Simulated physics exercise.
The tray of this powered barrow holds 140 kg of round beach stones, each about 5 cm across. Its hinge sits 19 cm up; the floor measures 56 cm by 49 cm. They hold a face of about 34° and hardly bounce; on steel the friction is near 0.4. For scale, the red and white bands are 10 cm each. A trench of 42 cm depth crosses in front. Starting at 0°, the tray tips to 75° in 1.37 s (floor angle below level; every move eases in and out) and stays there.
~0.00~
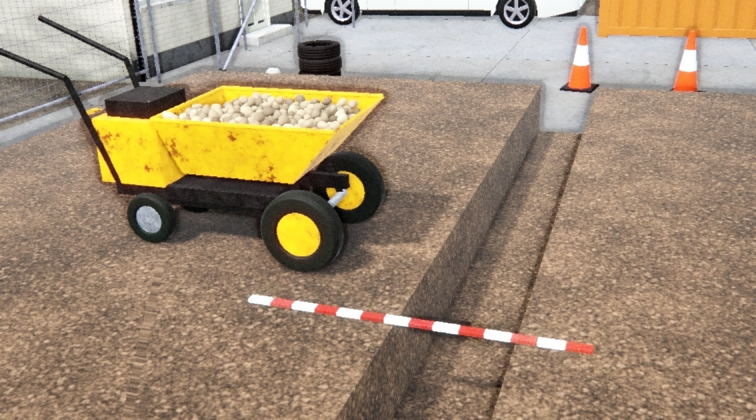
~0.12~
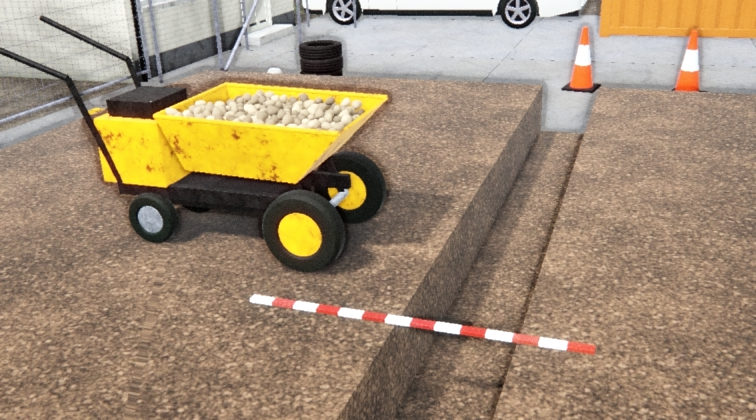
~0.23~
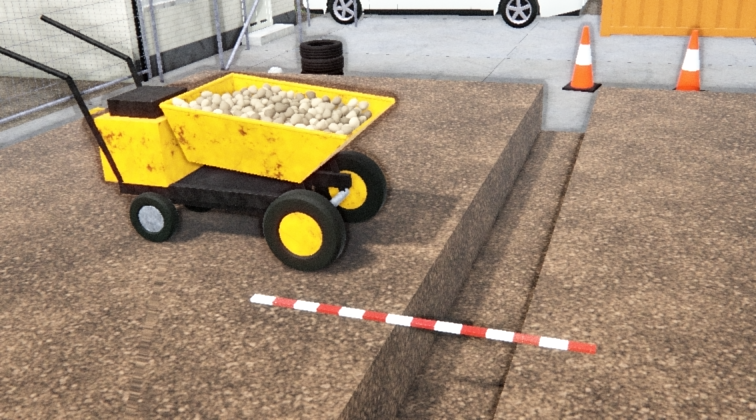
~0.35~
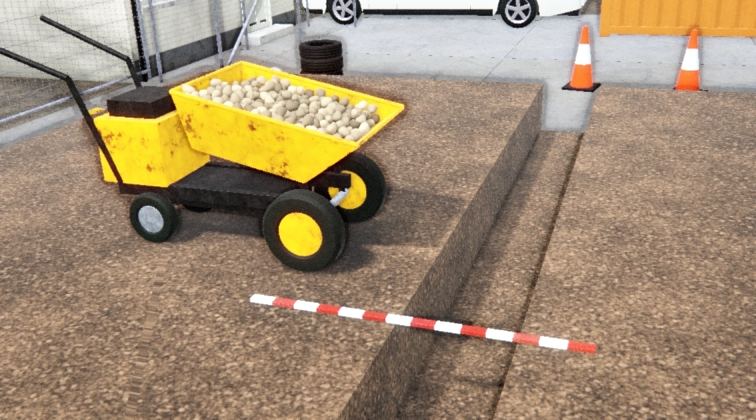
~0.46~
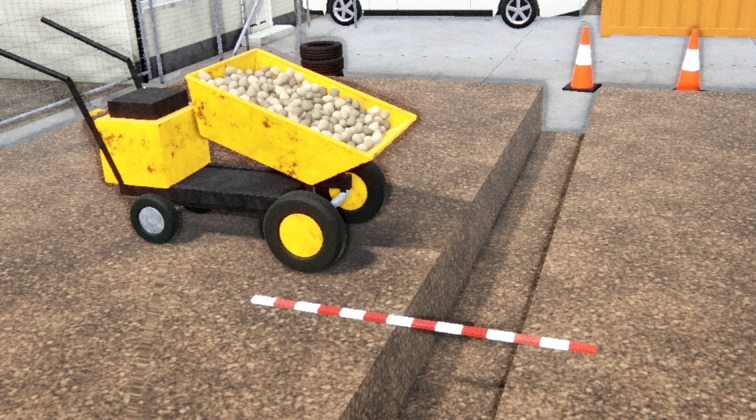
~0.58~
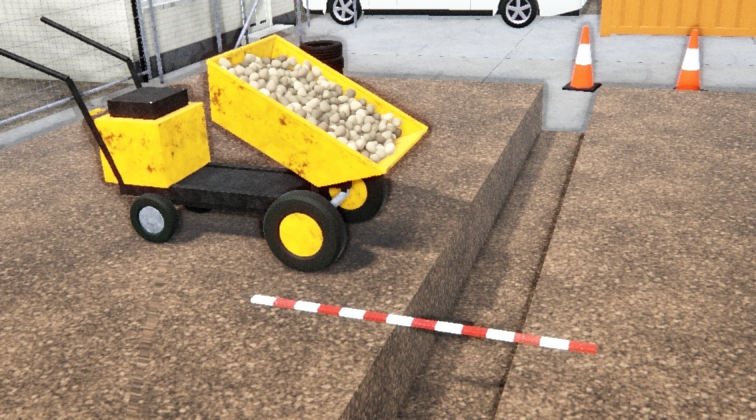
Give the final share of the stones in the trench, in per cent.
Close to 100 in a hundred.
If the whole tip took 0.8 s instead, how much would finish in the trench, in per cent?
In that case some 100 per cent.
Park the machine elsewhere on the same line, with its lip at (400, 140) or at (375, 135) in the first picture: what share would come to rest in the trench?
Near 60 per cent from the first place, 90 from the second.
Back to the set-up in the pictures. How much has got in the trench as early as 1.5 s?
About 75 per cent by then.
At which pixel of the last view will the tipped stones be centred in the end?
Around (497, 332).
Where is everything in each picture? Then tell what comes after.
In the first frame, lip at (333, 133), floor tilted 0°, highest stones at (294, 105).
In the second frame, the tray is at 2°, its lip at (338, 134); the top of the load is at (280, 103); the stones move at 0.2 m/s on average.
In the third frame, the tray is at 6°, its lip at (347, 138); the top of the load is at (269, 96); the stones move at 0.4 m/s on average.
In the fourth frame, lip at (358, 146), floor tilted 12°, highest stones at (250, 86); the stones move at 0.5 m/s on average.
In the fifth frame, the tray is at 20°, its lip at (372, 158); the top of the load is at (254, 76); the stones move at 0.6 m/s on average.
In the sixth frame, the tray is at 29°, its lip at (385, 172); the top of the load is at (268, 64); the stones move at 0.7 m/s on average.
After 1.0 s the floor is at 63°; 97 % in the tray, 3 % in the trench; the foremost stones are at (455, 225).
After 1.5 s the floor is at 75°; 26 % in the tray, 74 % in the trench; the foremost stones are at (535, 320).
After 1.8 s the floor is at 75°; 3 % in the tray, 97 % in the trench; the foremost stones are at (536, 322).
After 3.8 s the floor is at 75°; 0 % in the tray, 100 % in the trench; the foremost stones are at (537, 319).
